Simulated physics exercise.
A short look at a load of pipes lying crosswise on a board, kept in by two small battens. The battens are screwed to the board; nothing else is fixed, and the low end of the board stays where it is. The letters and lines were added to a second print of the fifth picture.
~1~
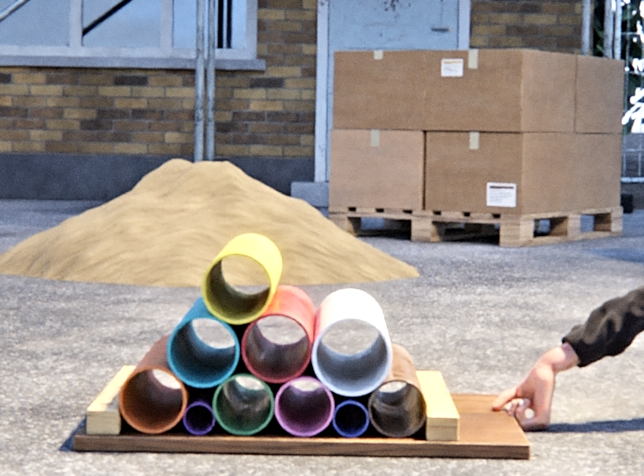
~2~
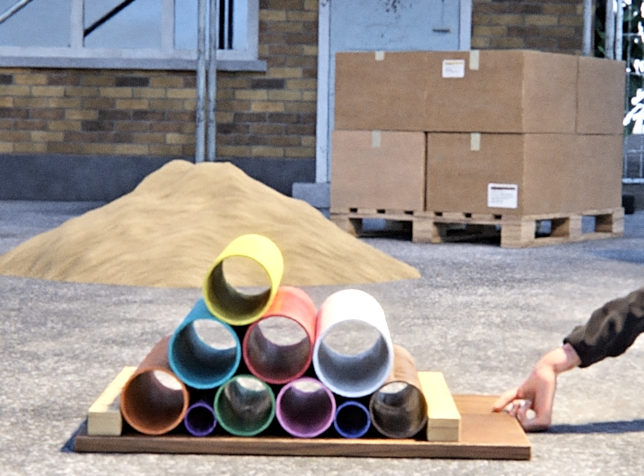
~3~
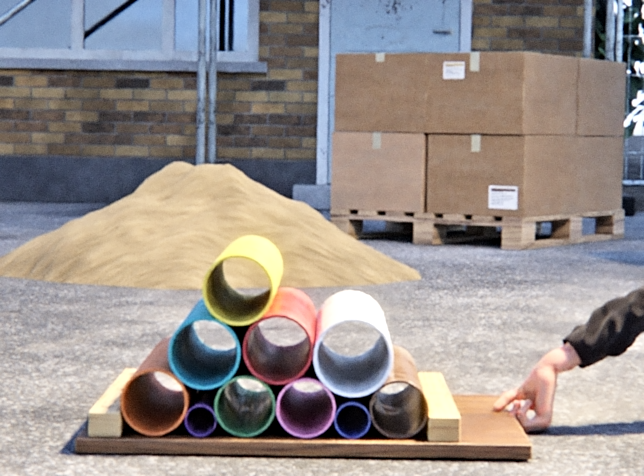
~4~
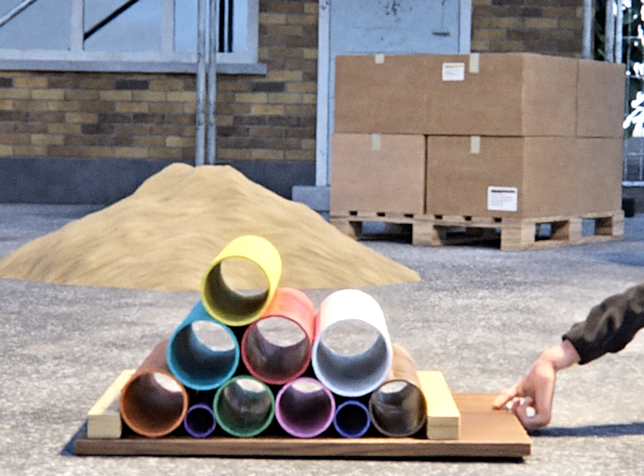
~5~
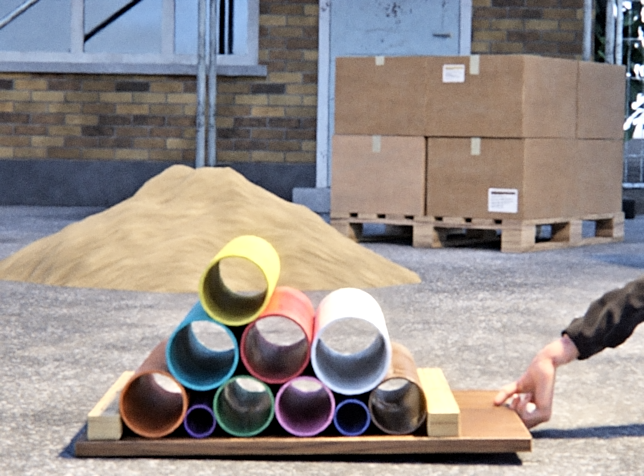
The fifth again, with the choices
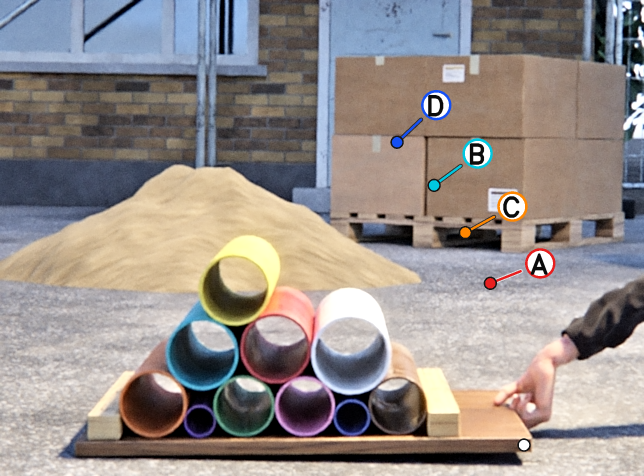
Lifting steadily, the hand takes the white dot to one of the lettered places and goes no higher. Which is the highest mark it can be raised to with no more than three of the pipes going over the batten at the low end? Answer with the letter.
It can be raised to B.
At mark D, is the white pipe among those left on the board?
No.
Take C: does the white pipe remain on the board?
Yes, with C.
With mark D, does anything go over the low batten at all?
Yes.
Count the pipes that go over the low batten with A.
With A, none.
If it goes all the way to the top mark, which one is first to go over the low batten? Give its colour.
The yellow one.
On the marked copy, A at (490, 284); B at (434, 185); C at (466, 233); D at (397, 142); the white dot at (524, 445).
Following B. Soon after the start, board at 20°.
Later, board at 37°.
In the end, board at 37°, one over the low batten (yellow).
As for the rest, A none over the low batten; C one over the low batten (yellow); D four over the low batten (turquoise, red, white, yellow).
